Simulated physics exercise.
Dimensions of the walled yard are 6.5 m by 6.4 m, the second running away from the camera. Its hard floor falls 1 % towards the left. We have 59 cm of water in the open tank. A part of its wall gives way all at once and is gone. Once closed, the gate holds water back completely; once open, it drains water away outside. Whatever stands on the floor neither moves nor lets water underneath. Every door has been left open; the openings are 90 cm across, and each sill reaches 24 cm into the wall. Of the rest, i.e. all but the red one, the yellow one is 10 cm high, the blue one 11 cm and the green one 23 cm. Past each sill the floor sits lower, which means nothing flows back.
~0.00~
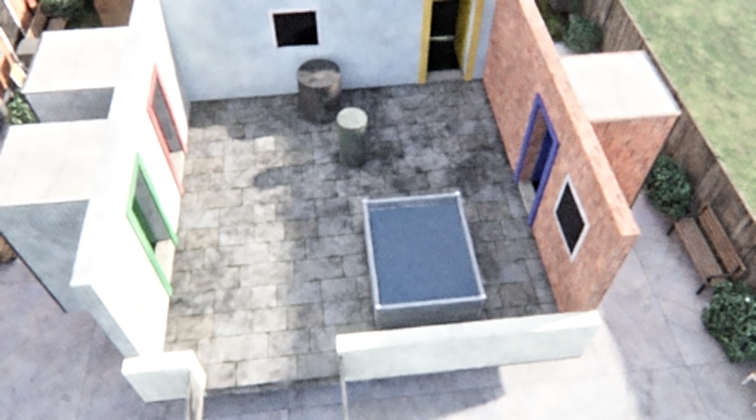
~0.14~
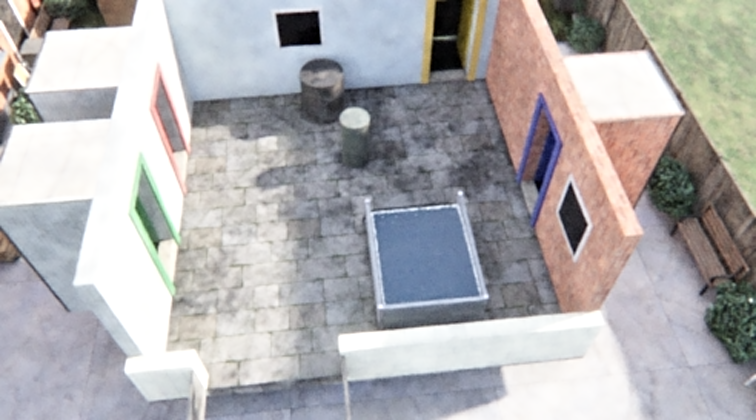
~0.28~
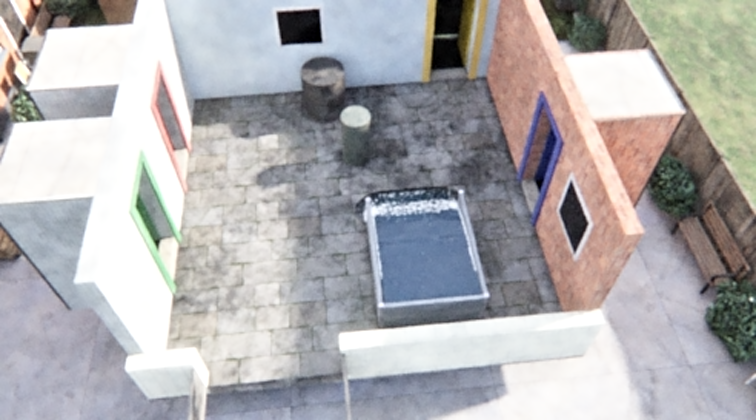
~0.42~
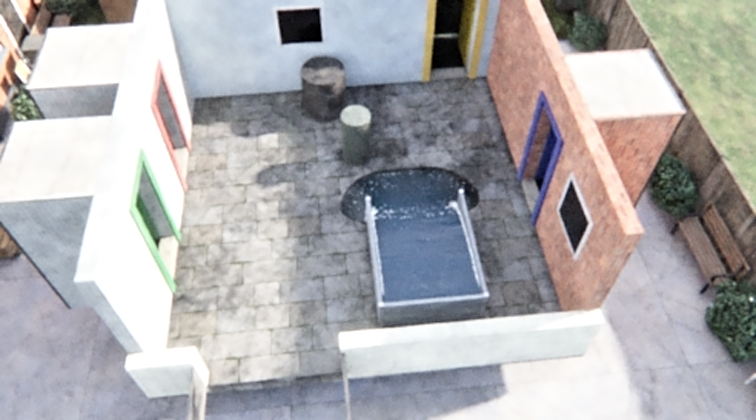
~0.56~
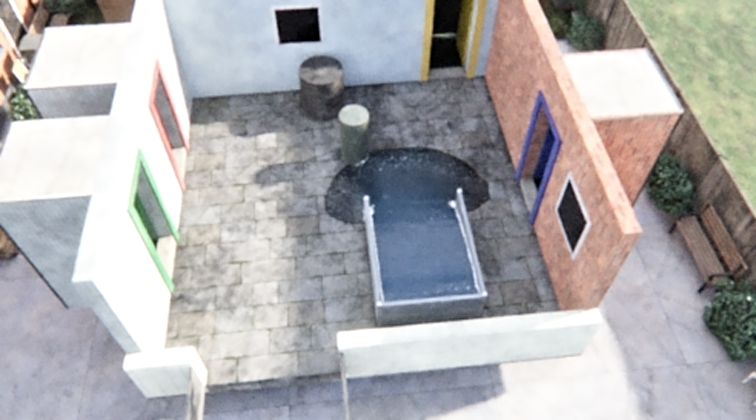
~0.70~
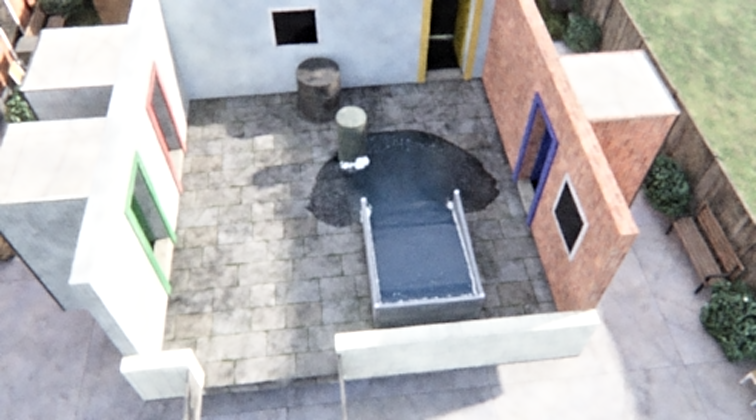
Open tank in a walled paved yard losing its far side, water pouring out and spreading across the floor around a post.
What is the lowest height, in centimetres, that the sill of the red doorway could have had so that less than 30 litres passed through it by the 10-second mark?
About 6.5 cm.
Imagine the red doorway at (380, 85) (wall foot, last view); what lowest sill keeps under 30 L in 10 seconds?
Minimum: Close to 20 cm.
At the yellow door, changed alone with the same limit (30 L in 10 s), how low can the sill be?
The yellow one would have to be about 17 cm high.
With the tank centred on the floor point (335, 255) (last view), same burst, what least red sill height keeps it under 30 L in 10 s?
I'd put it at close to 7.0 cm.
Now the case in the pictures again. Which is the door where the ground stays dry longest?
It's the green door.
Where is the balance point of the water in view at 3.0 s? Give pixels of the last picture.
It lies near (391, 158) in the last picture.
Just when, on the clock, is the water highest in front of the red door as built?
About 8.0 seconds.
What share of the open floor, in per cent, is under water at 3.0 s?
Wet share: Near 50 %.
After 1.4 s water covers 30 % of the floor, deepest (30 cm) near (365, 168); it has not reached the red door.
After 3.0 s water covers 50 % of the floor, deepest (28 cm) near (468, 86); 8 cm at the red door, 0 litres in over its 15 cm sill.
After 10.0 s water covers 90 % of the floor, deepest (12 cm) near (159, 377); 9 cm at the red door, 0 litres in over its 15 cm sill.
At the red door as built, the water arrived by 2.8 s and peaked near 11 cm at 7.8 s.
With a sill of 5.5 cm, 44 litres would have come in within the 10 s; with 7 cm, 20 litres. So under 30 litres takes about 6.5 cm.
